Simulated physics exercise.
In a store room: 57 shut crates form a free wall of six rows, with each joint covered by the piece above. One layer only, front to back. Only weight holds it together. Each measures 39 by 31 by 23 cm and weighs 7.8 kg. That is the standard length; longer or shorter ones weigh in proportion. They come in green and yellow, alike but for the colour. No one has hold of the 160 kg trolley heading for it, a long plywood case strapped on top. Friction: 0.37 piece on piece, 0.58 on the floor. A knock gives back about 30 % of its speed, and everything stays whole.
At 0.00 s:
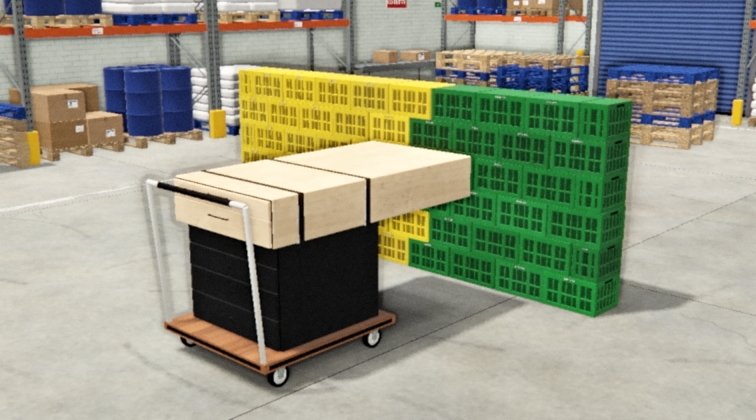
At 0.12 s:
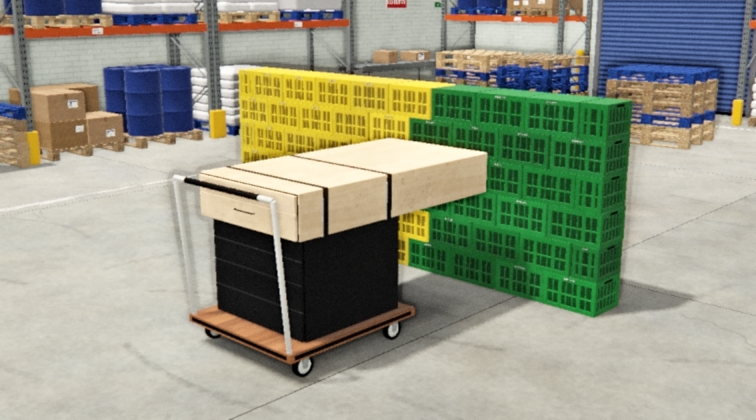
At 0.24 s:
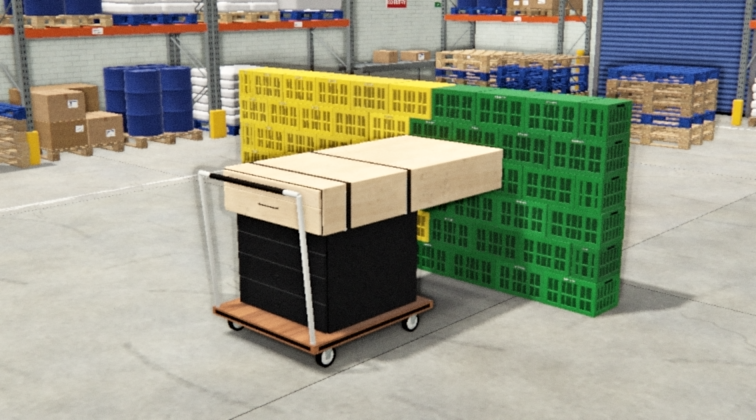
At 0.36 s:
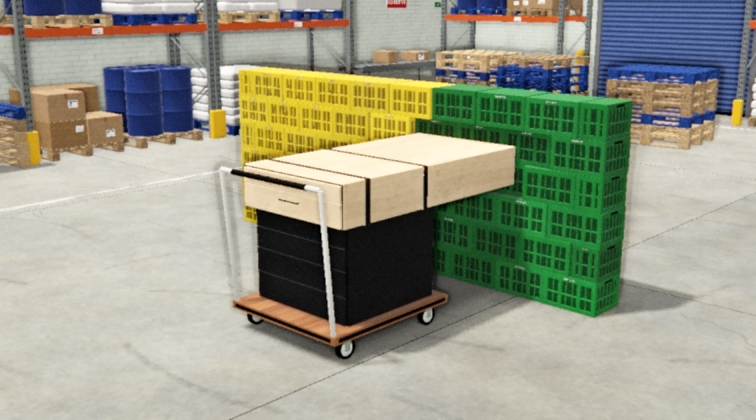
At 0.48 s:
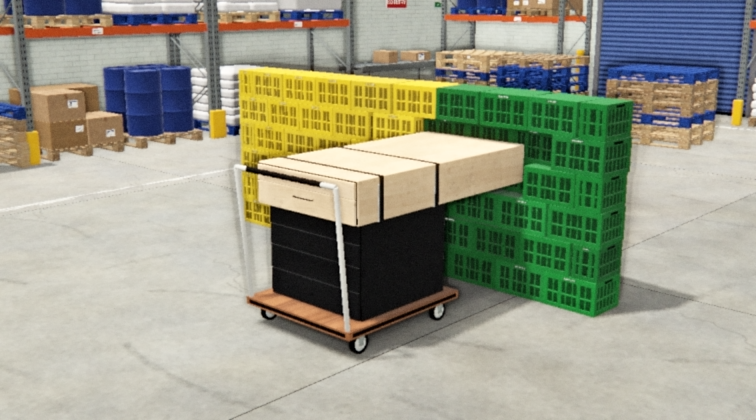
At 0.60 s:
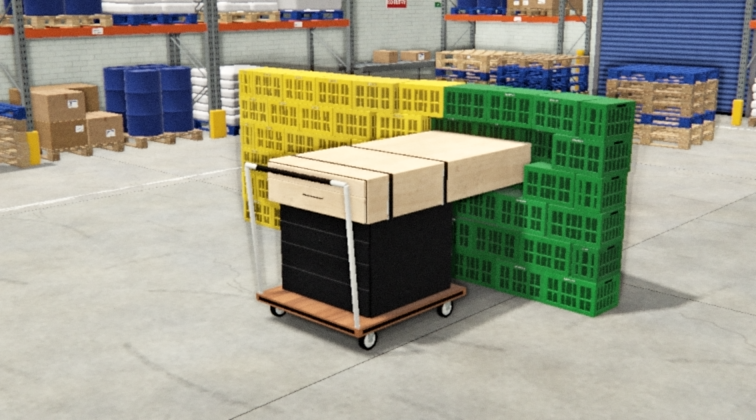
At the start, a flat trolley stacked with black boxes and long pale wooden cases stands just in front of a wall of yellow and green crates. It rolls rightward with nobody holding it, and the overhanging load meets the green section, pushing several crates back out of line.
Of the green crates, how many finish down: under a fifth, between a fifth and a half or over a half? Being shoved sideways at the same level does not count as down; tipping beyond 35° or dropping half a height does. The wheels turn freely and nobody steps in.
Between a fifth and a half of them.
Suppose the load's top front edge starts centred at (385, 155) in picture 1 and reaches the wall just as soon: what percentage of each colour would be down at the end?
In that case green 30, yellow 10 per cent.
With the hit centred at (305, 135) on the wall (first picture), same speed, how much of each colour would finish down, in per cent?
Then green 0, yellow 50 per cent.
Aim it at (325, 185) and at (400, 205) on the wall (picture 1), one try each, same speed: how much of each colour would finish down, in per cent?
Green 0 then 0, yellow 0 then 0 per cent.
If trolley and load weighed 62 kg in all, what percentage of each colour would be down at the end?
In that case green 0, yellow 0 per cent.
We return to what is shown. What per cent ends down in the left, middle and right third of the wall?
In per cent: Left 0, middle 30, right 40.
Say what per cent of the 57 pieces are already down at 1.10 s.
At that moment 15 per cent.
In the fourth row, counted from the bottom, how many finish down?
3 of them.
By 1.10 s, load 37 cm past the wall's line, still rolling; 8 of the 24 green crates down (8 of 57 in all colours); top green crate tilted 42°, 17 cm lower; top yellow crate tilted 25°.
By 1.62 s, load 42 cm past the wall's line, still rolling; 8 of the 24 green crates down (12 of 57 in all colours); top green crate upside down; top yellow crate tilted 62°, 99 cm lower.
When it is over (3.3 s), load 43 cm past the wall's line, stopped; 8 of the 24 green crates down (12 of 57 in all colours); top green crate 1.15 m lower; top yellow crate upside down. That is 33 per cent. In pixels of the last frame, middles, top green crate near (735, 230), top yellow crate near (365, 204).
